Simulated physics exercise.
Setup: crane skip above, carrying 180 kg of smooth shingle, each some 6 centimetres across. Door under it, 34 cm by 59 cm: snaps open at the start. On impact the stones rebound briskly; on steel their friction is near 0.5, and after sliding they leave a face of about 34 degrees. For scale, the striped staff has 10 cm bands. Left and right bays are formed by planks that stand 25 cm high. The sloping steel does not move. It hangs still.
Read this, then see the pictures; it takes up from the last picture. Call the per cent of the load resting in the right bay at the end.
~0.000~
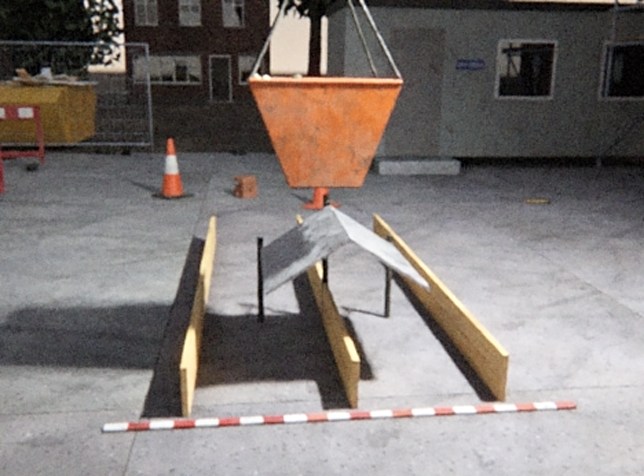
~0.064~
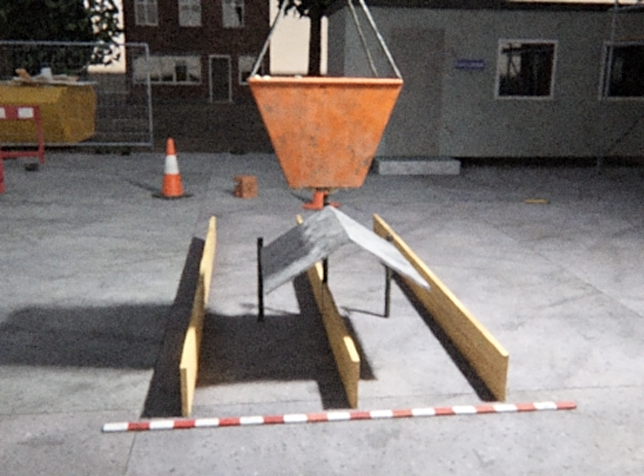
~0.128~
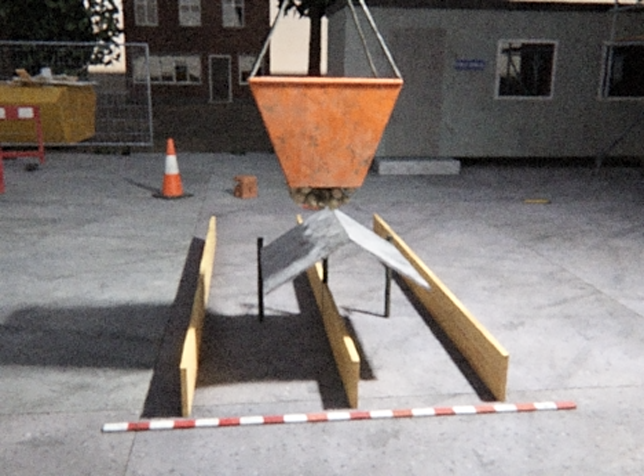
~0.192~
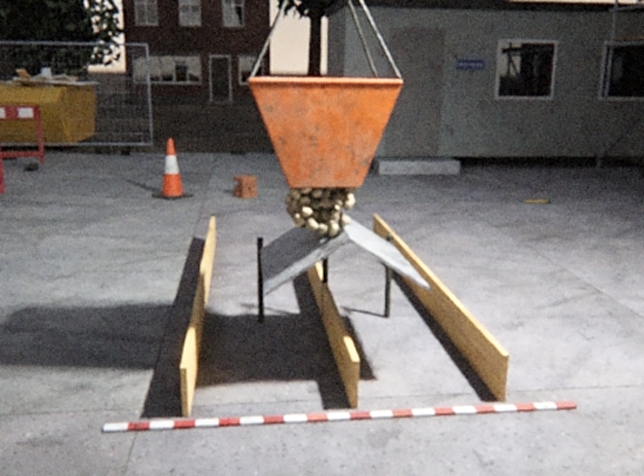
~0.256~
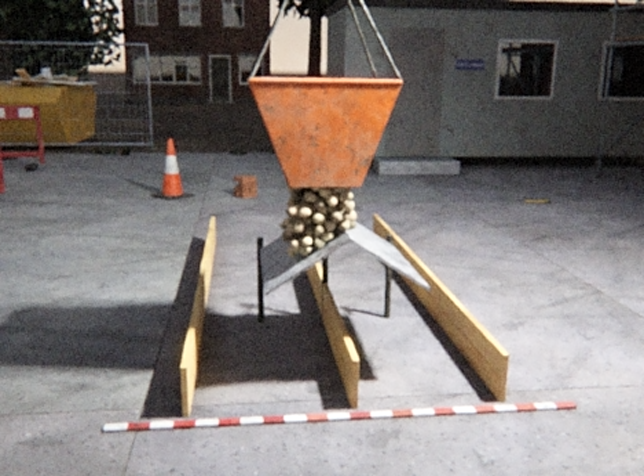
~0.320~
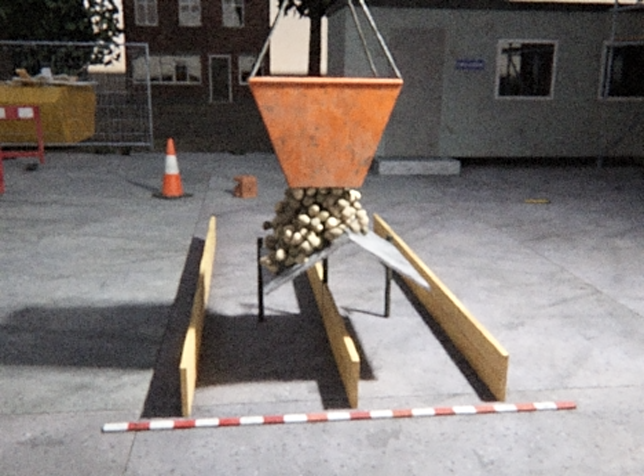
Around 16 percent.
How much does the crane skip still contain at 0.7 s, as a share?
It keeps hold of roughly 0 per cent.
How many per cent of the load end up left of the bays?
15 in a hundred.
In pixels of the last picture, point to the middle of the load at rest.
Centre at rest: Around (232, 350).
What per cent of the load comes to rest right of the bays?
Share: About 0 %.
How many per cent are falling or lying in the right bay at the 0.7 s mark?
About 5 per cent of it.
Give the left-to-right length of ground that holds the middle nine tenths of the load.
Width: Near 200 cm.
After 0.7 s, 0 % in the crane skip, 48 % on the steel, 3 % falling or lying left of the bays, 43 % falling or lying in the left bay, 6 % falling or lying in the right bay; the stones farthest right are at (451, 300).
After 1.1 s, 0 % in the crane skip, 4 % on the steel, 12 % falling or lying left of the bays, 66 % falling or lying in the left bay, 15 % falling or lying in the right bay, 2 % falling or lying right of the bays; the stones farthest right are at (521, 341).
After 1.7 s, 0 % in the crane skip, 13 % falling or lying left of the bays, 69 % falling or lying in the left bay, 16 % falling or lying in the right bay, 2 % falling or lying right of the bays; the stones farthest right are at (574, 341).
After 2.6 s, 0 % in the crane skip, 13 % falling or lying left of the bays, 69 % falling or lying in the left bay, 16 % falling or lying in the right bay, 2 % falling or lying right of the bays; the stones farthest right are at (575, 341).
After 4.5 s, 0 % in the crane skip, 13 % left of the bays, 69 % in the left bay, 16 % in the right bay, 2 % right of the bays; the stones farthest right are at (575, 341).
